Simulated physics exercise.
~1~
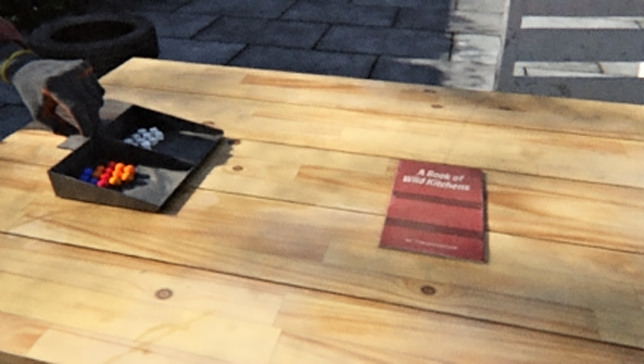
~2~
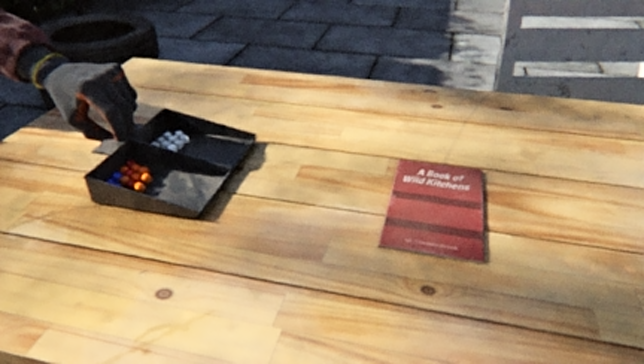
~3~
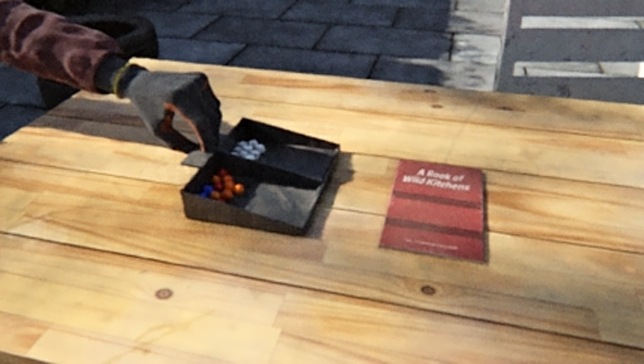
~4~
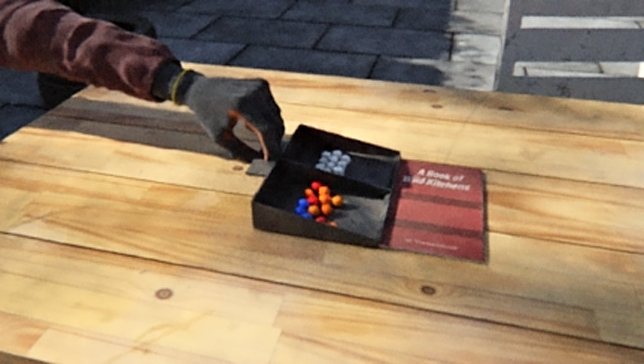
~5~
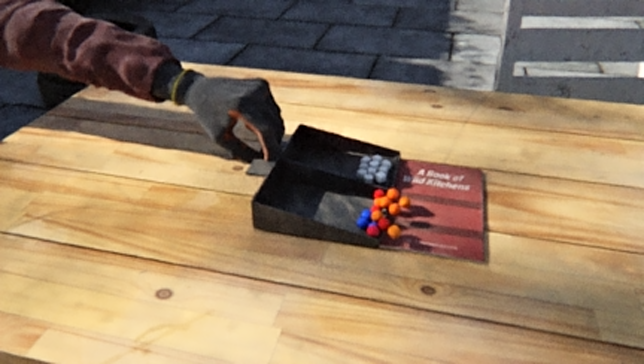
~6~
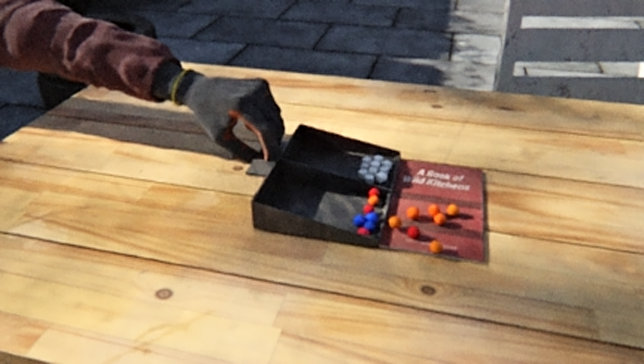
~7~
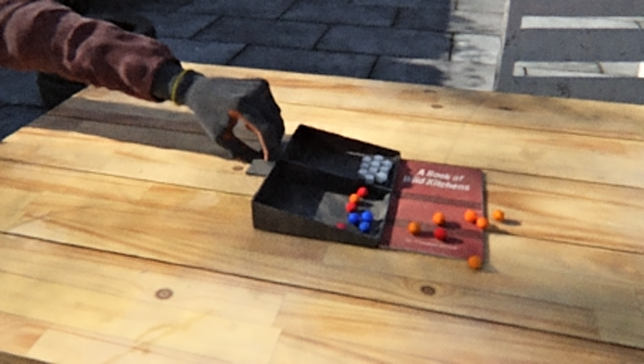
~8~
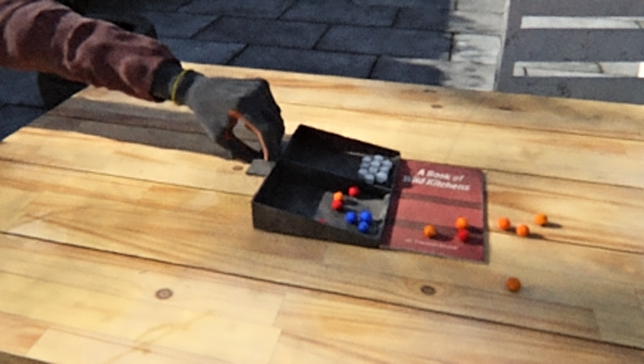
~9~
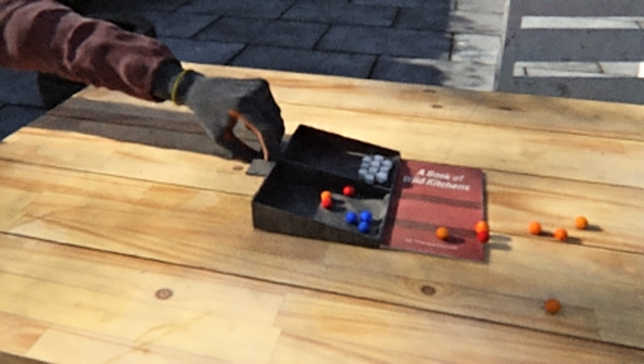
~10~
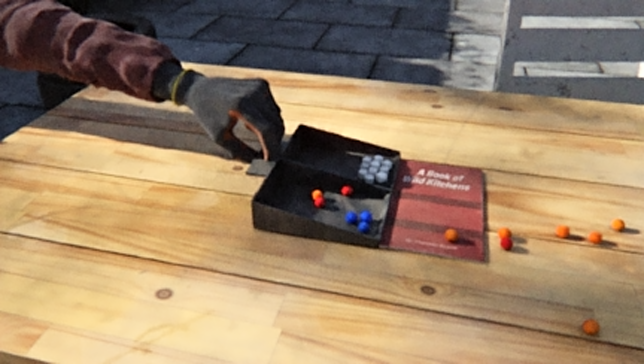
Gloved hand pushing a divided black tray right into a red book, orange and red balls spilling out, grey ones staying inside.
